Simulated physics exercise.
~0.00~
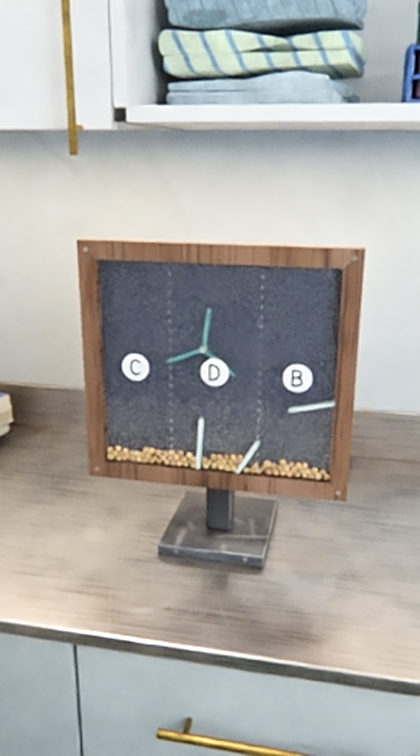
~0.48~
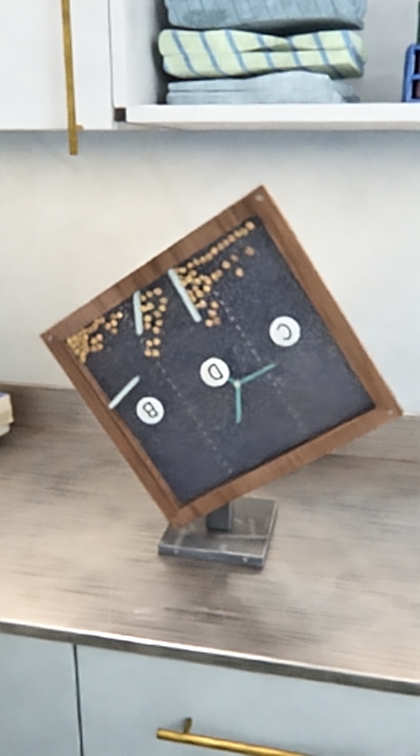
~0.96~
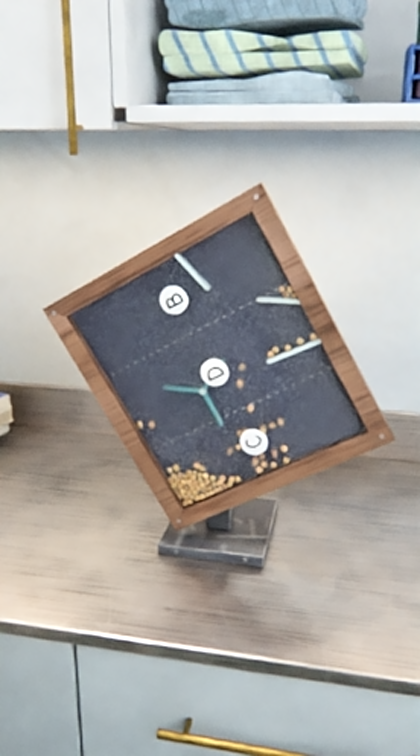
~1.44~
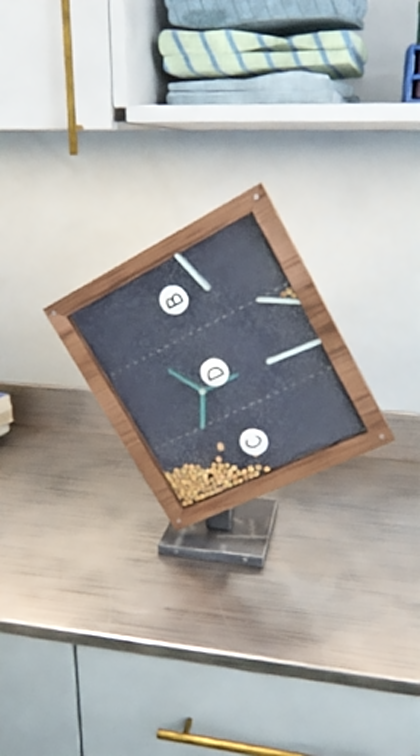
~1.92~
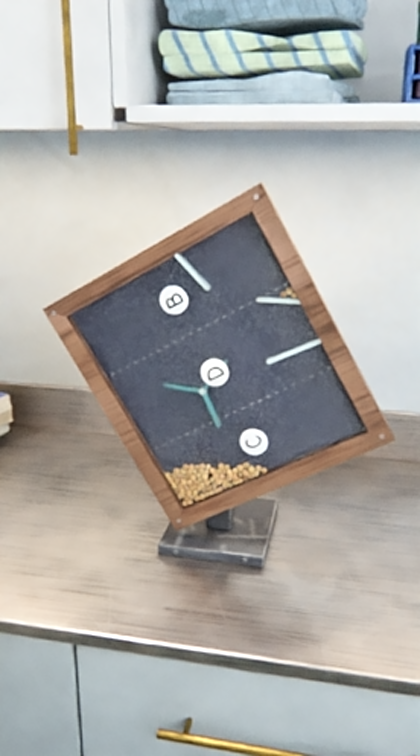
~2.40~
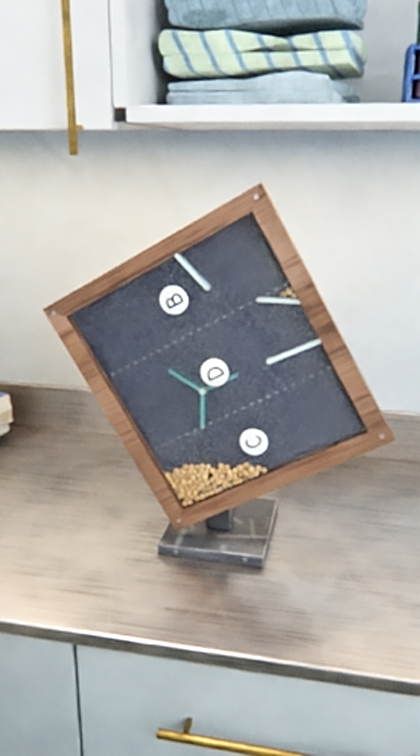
A framed case turns on its stand, spilling its beads into a lower corner near C.
